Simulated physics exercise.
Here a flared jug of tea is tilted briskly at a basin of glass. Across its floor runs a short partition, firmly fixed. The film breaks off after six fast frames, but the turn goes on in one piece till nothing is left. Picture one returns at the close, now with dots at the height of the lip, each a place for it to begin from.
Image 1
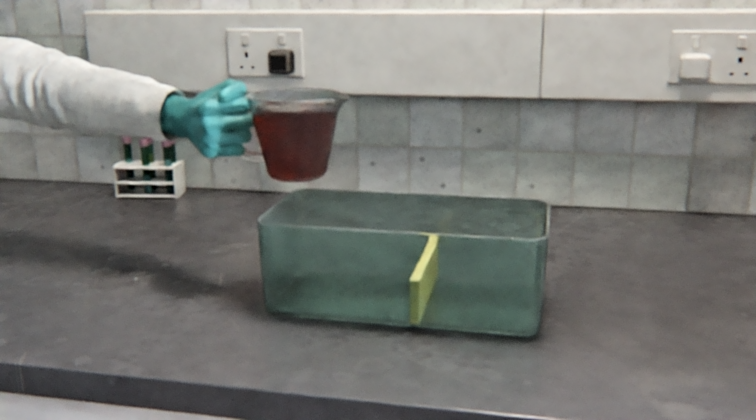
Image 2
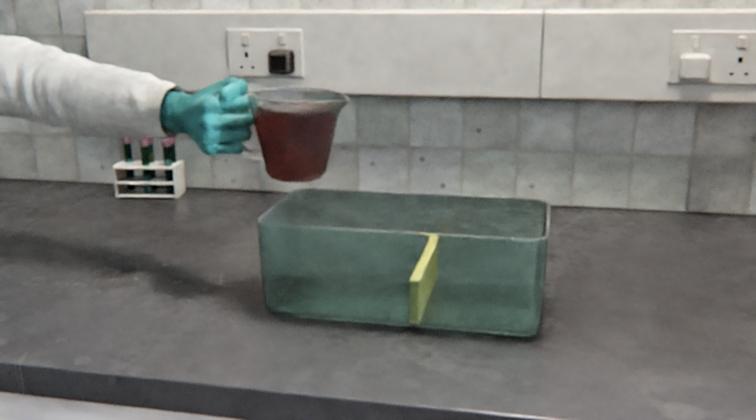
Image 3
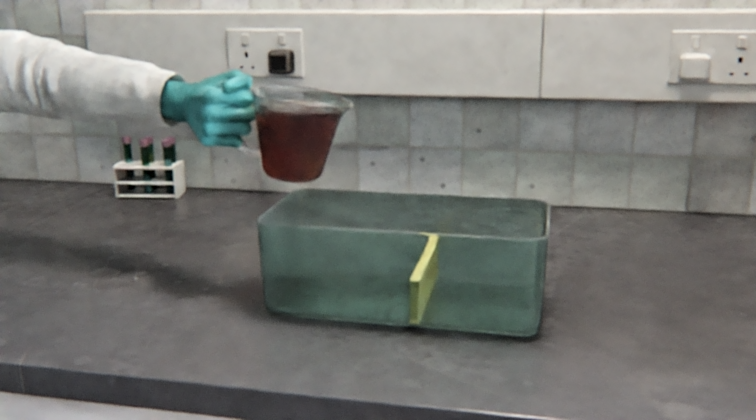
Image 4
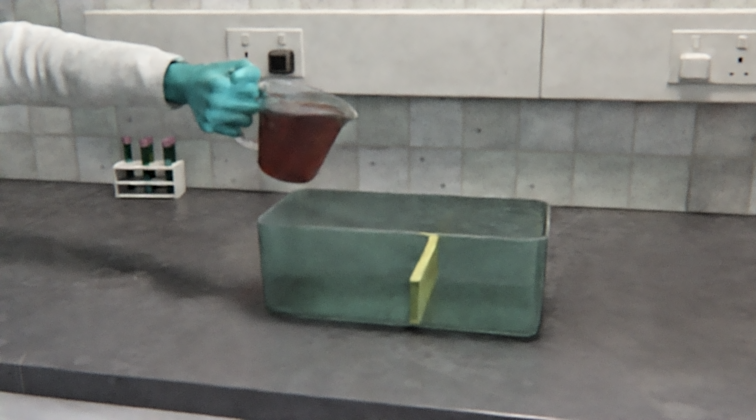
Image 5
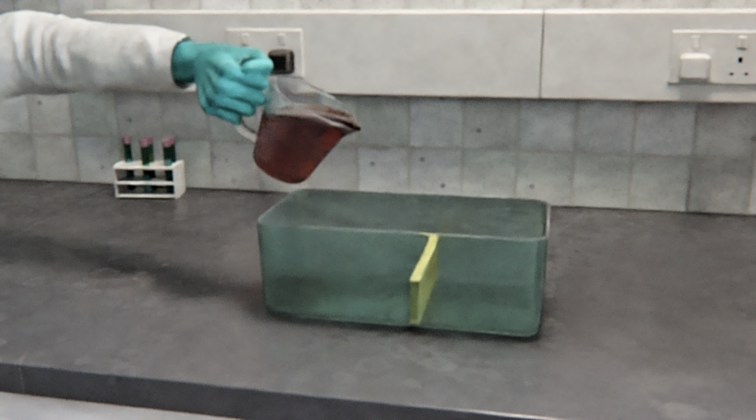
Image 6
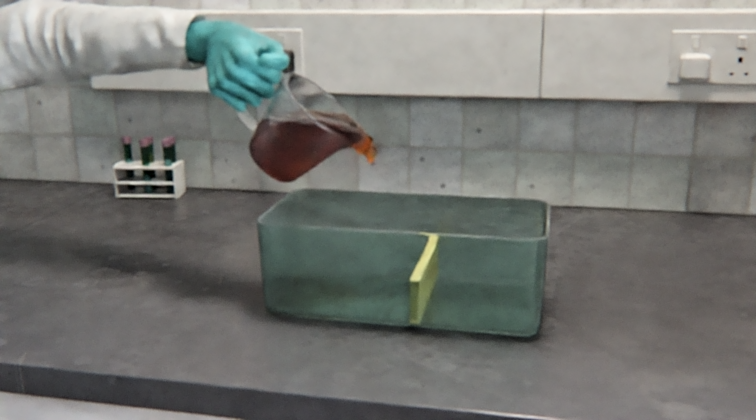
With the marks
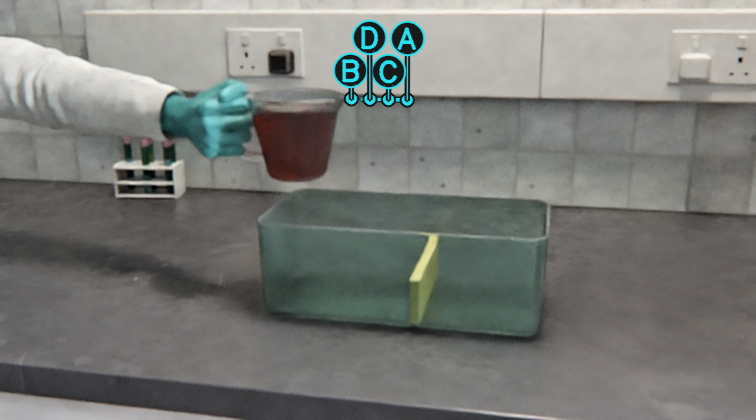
Laboratory worktop, a teal-gloved hand tilting a glass jug of reddish-brown liquid rightward above a divided glass basin, liquid emerging over its lip.
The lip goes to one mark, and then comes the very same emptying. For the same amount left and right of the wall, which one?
The best dot is C.
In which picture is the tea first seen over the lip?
Picture 5.
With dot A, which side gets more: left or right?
The right side.
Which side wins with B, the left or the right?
The left side.
In cyan, A at (407, 100); B at (351, 98); C at (388, 99); D at (369, 99).
With A, about 16 % ends left of the wall and 84 % right of it.
With B, about 95 % ends left of the wall and 4 % right of it.
With C, about 54 % ends left of the wall and 45 % right of it.
With D, about 85 % ends left of the wall and 14 % right of it.
